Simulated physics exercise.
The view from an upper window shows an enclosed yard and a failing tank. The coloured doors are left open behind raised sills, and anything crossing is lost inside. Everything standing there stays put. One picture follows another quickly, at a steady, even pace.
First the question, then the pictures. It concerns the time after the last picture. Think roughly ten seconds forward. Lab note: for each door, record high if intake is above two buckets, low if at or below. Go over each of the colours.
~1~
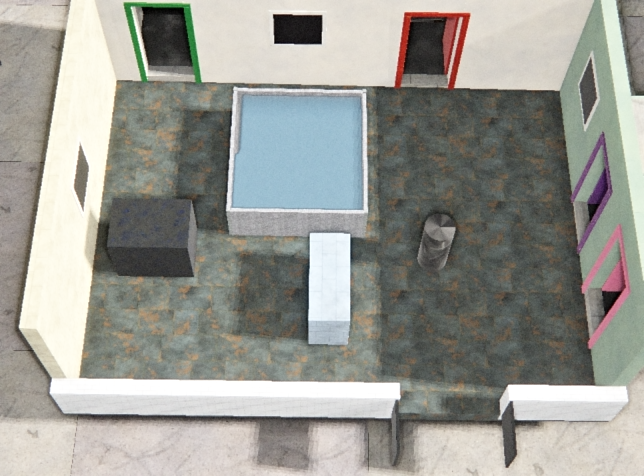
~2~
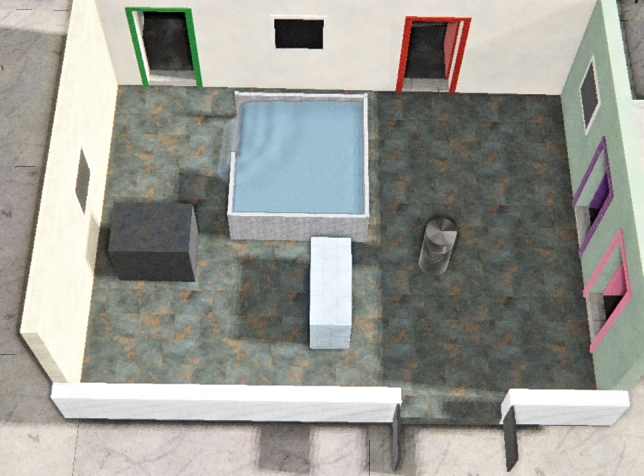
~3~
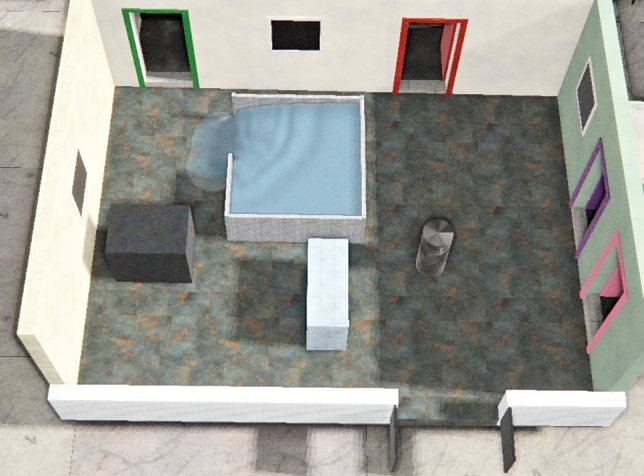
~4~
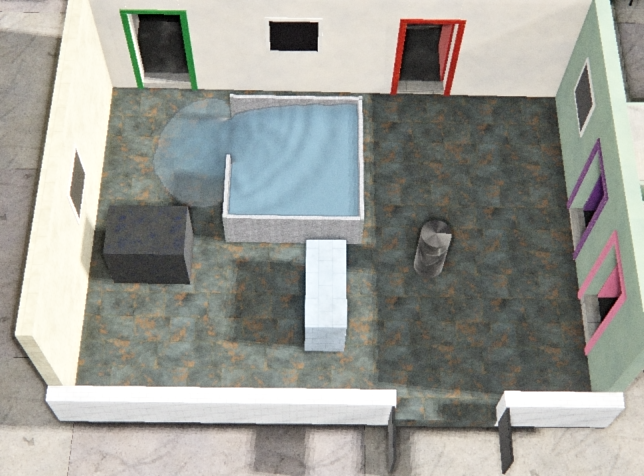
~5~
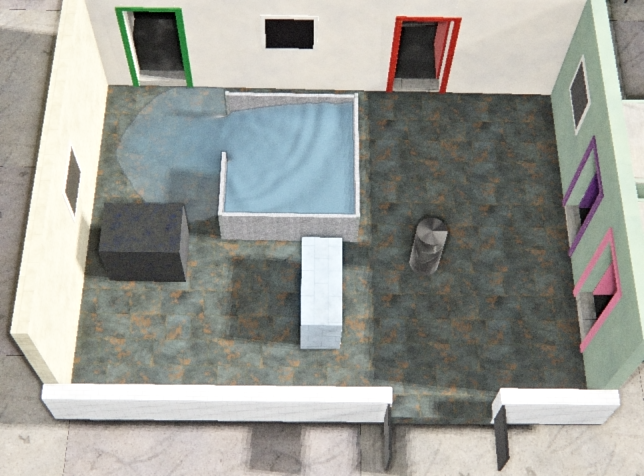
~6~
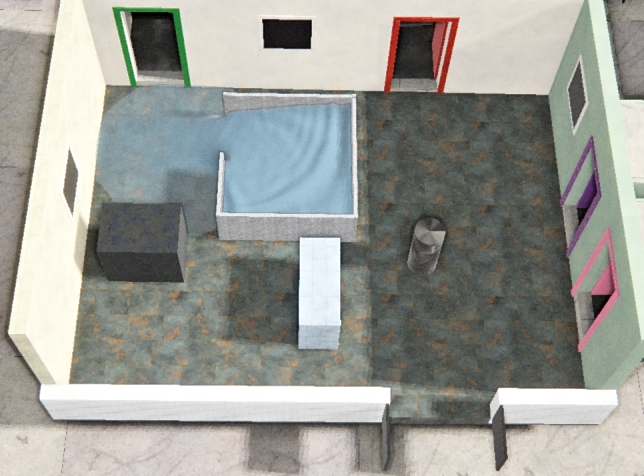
Pink door: Low; purple door: Low; red door: Low; green door: High.
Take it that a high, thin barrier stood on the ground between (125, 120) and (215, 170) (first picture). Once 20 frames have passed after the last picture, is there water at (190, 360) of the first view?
Soaked.
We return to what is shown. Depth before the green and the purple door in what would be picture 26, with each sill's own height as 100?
Some 180 percent and then some 0 percent.
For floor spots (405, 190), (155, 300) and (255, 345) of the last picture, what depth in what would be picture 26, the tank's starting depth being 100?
Some 0, 0 and 0 in a hundred.
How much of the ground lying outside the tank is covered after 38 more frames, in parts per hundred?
My estimate is close to 60 per cent.
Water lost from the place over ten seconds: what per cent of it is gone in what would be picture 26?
Near 55 in a hundred.
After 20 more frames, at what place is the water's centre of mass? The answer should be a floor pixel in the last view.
Centre of mass: Roughly (211, 186).
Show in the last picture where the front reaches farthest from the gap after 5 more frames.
Near (84, 267).
A moment on, water covers 15 % of the floor; the pink door not reached, the purple door not reached, the red door not reached, the green door under two buckets in.
Next, water covers 20 % of the floor; the pink door not reached, the purple door not reached, the red door not reached, the green door over two buckets in.
Then, water covers 30 % of the floor; the pink door not reached, the purple door not reached, the red door not reached, the green door far over two buckets in.
Later, water covers 60 % of the floor; the pink door not reached, the purple door not reached, the red door wet at the sill, nothing in, the green door far over two buckets in.
In the end, water covers 85 % of the floor; the pink door wet at the sill, nothing in, the purple door wet at the sill, nothing in, the red door wet at the sill, nothing in, the green door far over two buckets in.
